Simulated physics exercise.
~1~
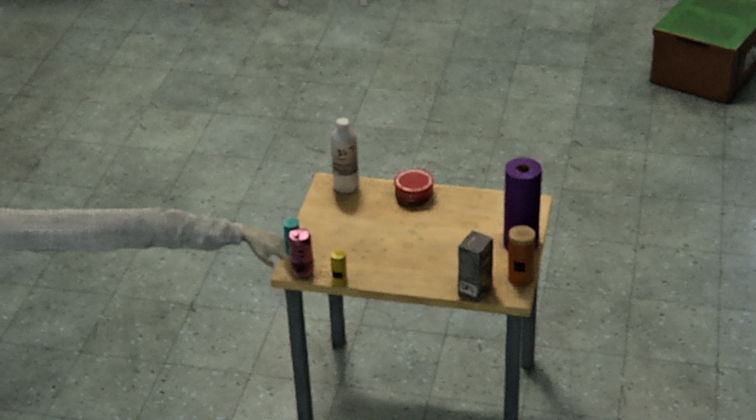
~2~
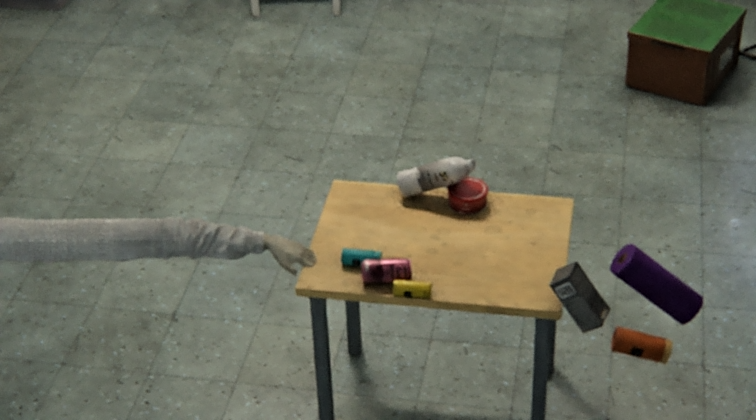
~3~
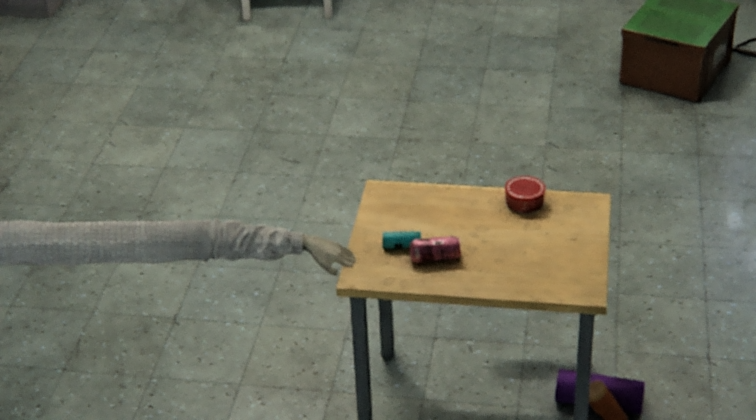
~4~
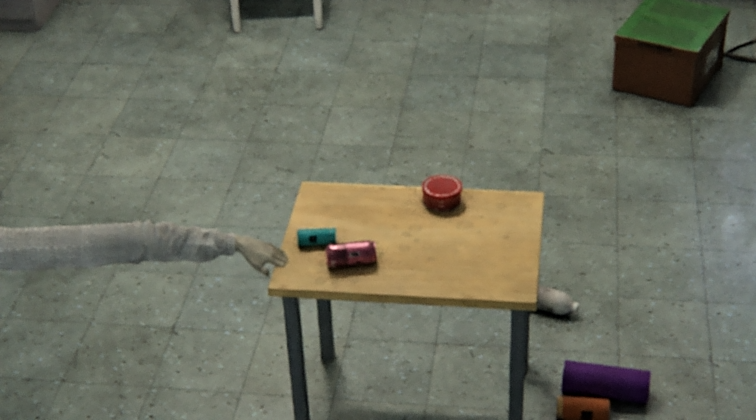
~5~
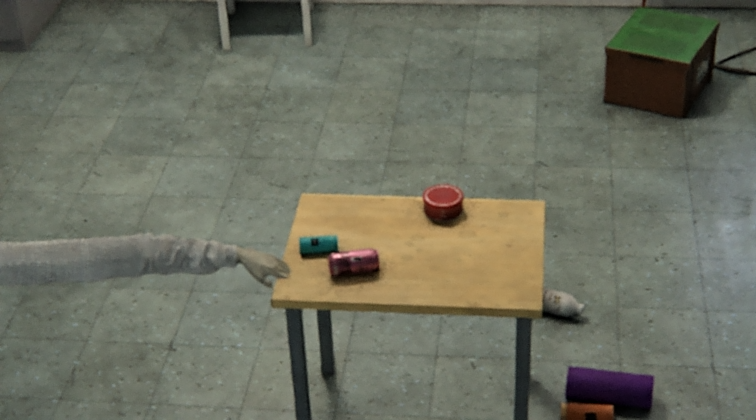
At the start, a grey-sleeved arm reaches in from the left to a small wooden table holding eight upright items. The table moves right and the load topples, with the grey carton, purple roll and orange jar dropping off the right side while the white bottle tips beside the red tub. Farther right, the yellow shaker and bottle are gone from the top, and the table then shifts back left with the hand at its edge. Finally, the turquoise shaker and pink can lie on their sides near the upright tub, which sits right of its original spot, with the roll, jar and bottle on the floor.
